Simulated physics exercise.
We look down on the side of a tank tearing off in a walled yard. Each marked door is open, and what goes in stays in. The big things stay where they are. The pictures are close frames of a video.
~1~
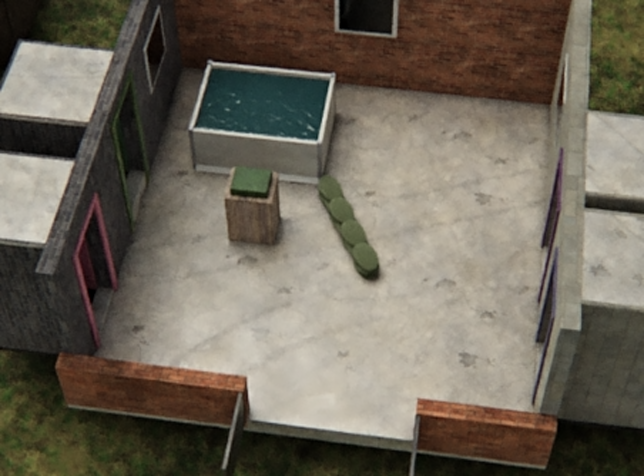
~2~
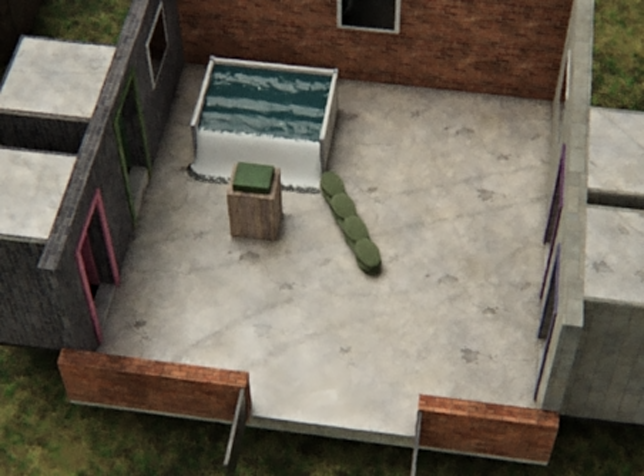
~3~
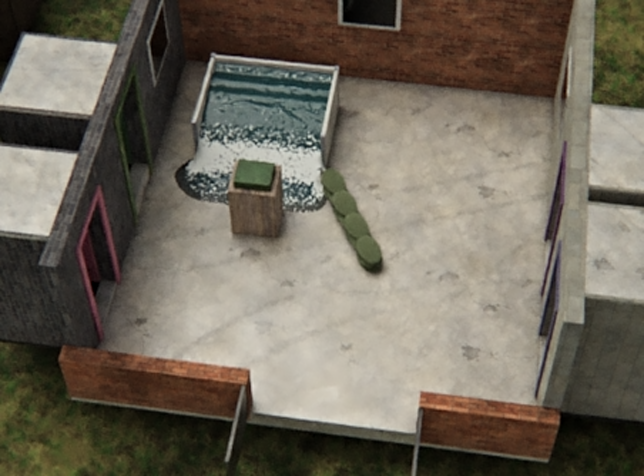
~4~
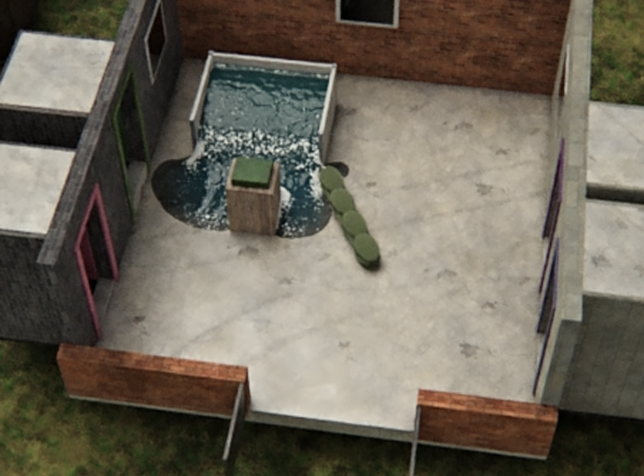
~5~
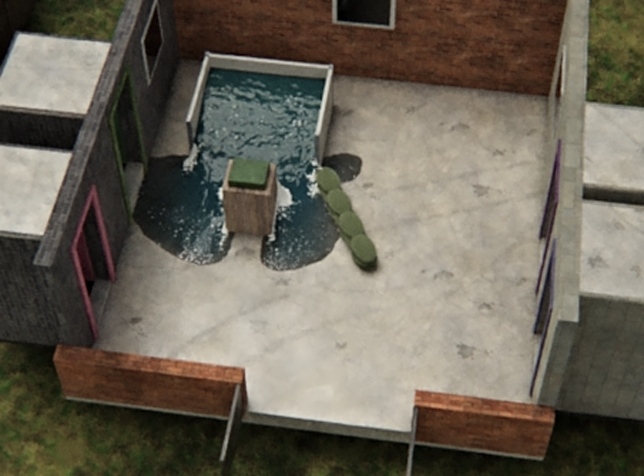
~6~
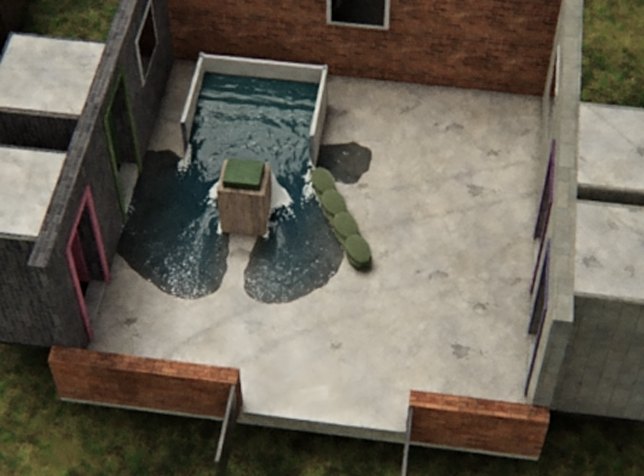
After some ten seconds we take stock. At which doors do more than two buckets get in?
In the end: The blue door floods; the green door holds within the limit; the purple door holds within the limit; the pink door floods.
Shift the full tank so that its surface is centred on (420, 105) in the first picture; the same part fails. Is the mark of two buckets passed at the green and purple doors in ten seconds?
Then: The green door takes less; the purple door goes over.
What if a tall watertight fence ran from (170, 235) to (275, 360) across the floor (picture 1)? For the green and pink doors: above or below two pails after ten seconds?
The green one passes that mark; the pink one is under.
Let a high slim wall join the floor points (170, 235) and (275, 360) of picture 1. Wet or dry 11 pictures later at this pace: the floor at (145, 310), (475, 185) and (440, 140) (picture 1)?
As listed: Wet, not flooded, no water.
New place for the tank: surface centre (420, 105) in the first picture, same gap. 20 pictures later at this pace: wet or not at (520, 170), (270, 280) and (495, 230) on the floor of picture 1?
As listed: Not flooded, no water, wet.
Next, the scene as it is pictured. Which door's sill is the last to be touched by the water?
That is the purple-painted one.
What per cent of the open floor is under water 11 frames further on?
About 45 per cent.
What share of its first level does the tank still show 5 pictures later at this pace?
Roughly 34 per cent.
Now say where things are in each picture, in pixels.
The first picture shows the tank at (264, 106) is whole and still.
In the second picture, water pours out at (259, 155) and has run to (326, 184).
In the third picture, water pours out at (260, 155) and has run to (181, 179).
In the fourth picture, the front is at (160, 190), out from the gap at (258, 154).
In the fifth picture, the front is at (305, 261), out from the gap at (255, 156).
In the sixth picture, water pours out at (250, 157) and has run to (175, 291).
A moment on, water covers 40 % of the floor; the blue door not reached, the green door wet at the sill, nothing in, the purple door not reached, the pink door wet at the sill, nothing in.
Next, water covers 45 % of the floor; the blue door not reached, the green door under two buckets in, the purple door not reached, the pink door under two buckets in.
Then, water covers 50 % of the floor; the blue door wet at the sill, nothing in, the green door under two buckets in, the purple door not reached, the pink door over two buckets in.
Later, water covers 65 % of the floor; the blue door over two buckets in, the green door under two buckets in, the purple door wet at the sill, nothing in, the pink door over two buckets in.
In the end, water covers 90 % of the floor; the blue door far over two buckets in, the green door under two buckets in, the purple door wet at the sill, nothing in, the pink door over two buckets in.
